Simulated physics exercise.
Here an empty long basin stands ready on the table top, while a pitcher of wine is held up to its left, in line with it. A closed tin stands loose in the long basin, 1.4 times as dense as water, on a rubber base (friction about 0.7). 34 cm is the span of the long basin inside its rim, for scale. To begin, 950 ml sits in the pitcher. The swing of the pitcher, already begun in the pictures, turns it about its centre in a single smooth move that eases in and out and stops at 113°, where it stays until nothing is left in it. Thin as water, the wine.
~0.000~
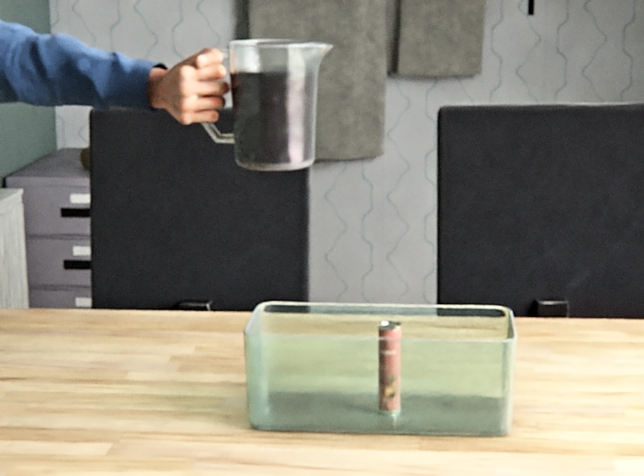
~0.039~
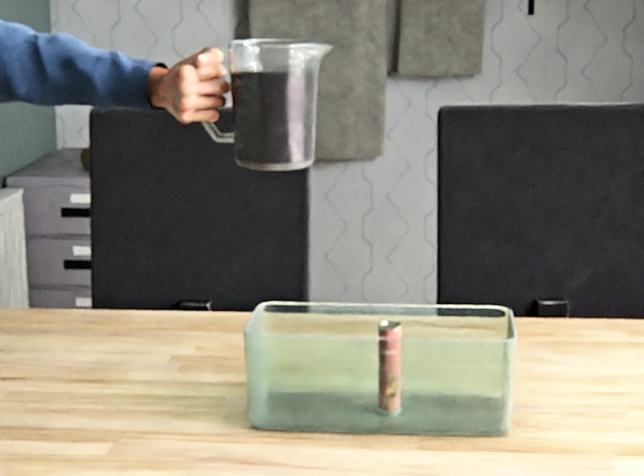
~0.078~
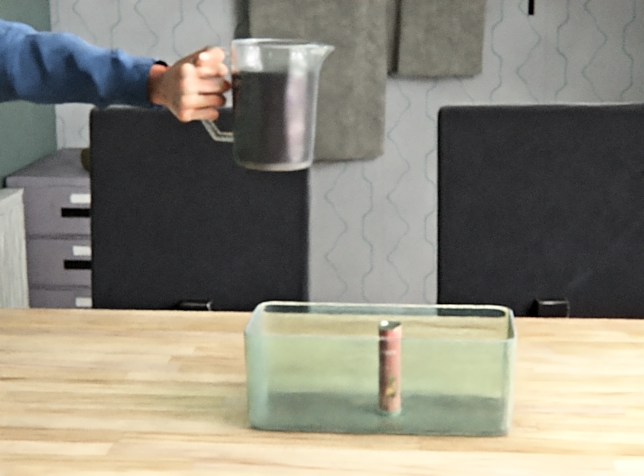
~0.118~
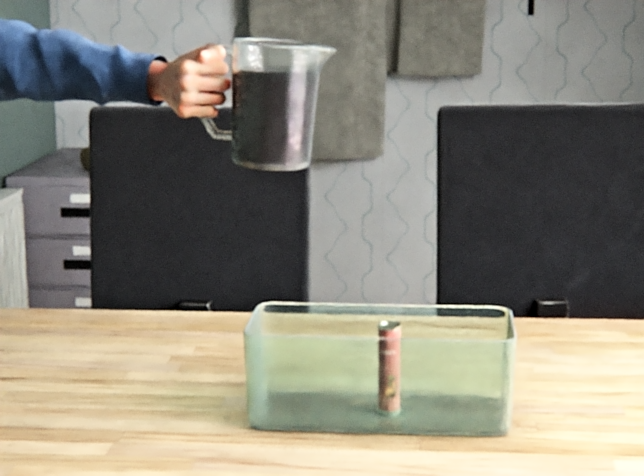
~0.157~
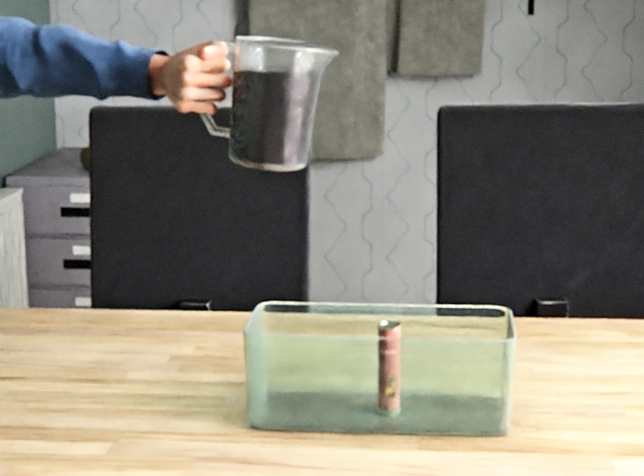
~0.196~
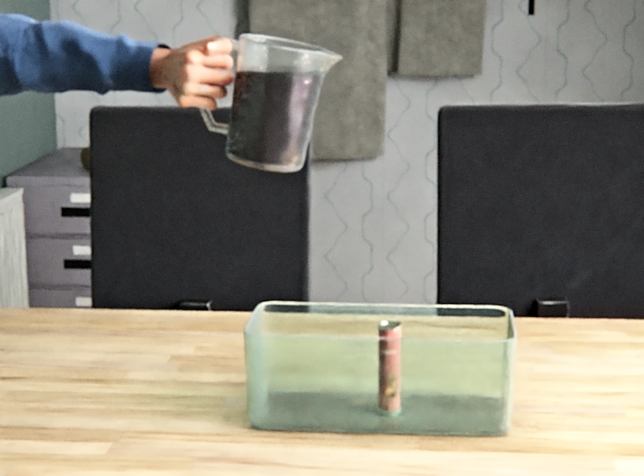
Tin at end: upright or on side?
Upright.
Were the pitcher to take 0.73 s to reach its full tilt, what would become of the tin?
So the tin will hold steady.
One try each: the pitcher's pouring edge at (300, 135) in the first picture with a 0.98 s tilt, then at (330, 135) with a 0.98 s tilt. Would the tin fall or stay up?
The tin overturns the first time and overturns the second time.
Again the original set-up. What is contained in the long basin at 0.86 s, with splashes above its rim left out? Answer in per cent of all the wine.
The share is close to 30 percent.
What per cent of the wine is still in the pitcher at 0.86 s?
Remaining share: Approx. 30 %.
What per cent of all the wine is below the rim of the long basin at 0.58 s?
Close to 0 in a hundred.
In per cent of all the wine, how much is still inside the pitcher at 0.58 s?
At that time about 88 in a hundred parts are still held.
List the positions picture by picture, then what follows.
In the first picture, it leans 0°; its right rim is at (332, 45); the wine meets the walls at (234, 70) and (315, 70); the long basin's rim runs from (252, 320) to (513, 325); the tin's top is at (389, 328).
In the second picture, it leans 0°; its right rim is at (333, 45); the wine meets the walls at (234, 70) and (316, 70).
In the third picture, it leans 2°; its right rim is at (334, 46); the wine meets the walls at (235, 70) and (316, 71).
In the fourth picture, it leans 4°; its right rim is at (336, 49); the wine meets the walls at (236, 69) and (317, 72).
In the fifth picture, it leans 7°; its right rim is at (339, 52); the wine meets the walls at (237, 69) and (318, 72).
In the sixth picture, it leans 11°; its right rim is at (342, 57); the wine meets the walls at (240, 70) and (322, 72).
Then, 0.58 s in, the tilt is 73° and 87 per cent is still to pour; the tin stands where it began.
Then, 0.86 s in, the tilt is 109° and 30 per cent is still to pour; the tin stands where it began.
Then, 1.16 s in, the tilt is 113° and 1 per cent is still to pour; the tin stands where it began.
Then, 1.48 s in, the tilt is 113° and 0 per cent is still to pour; the tin stands where it began.
Finally, the tin stands where it began.
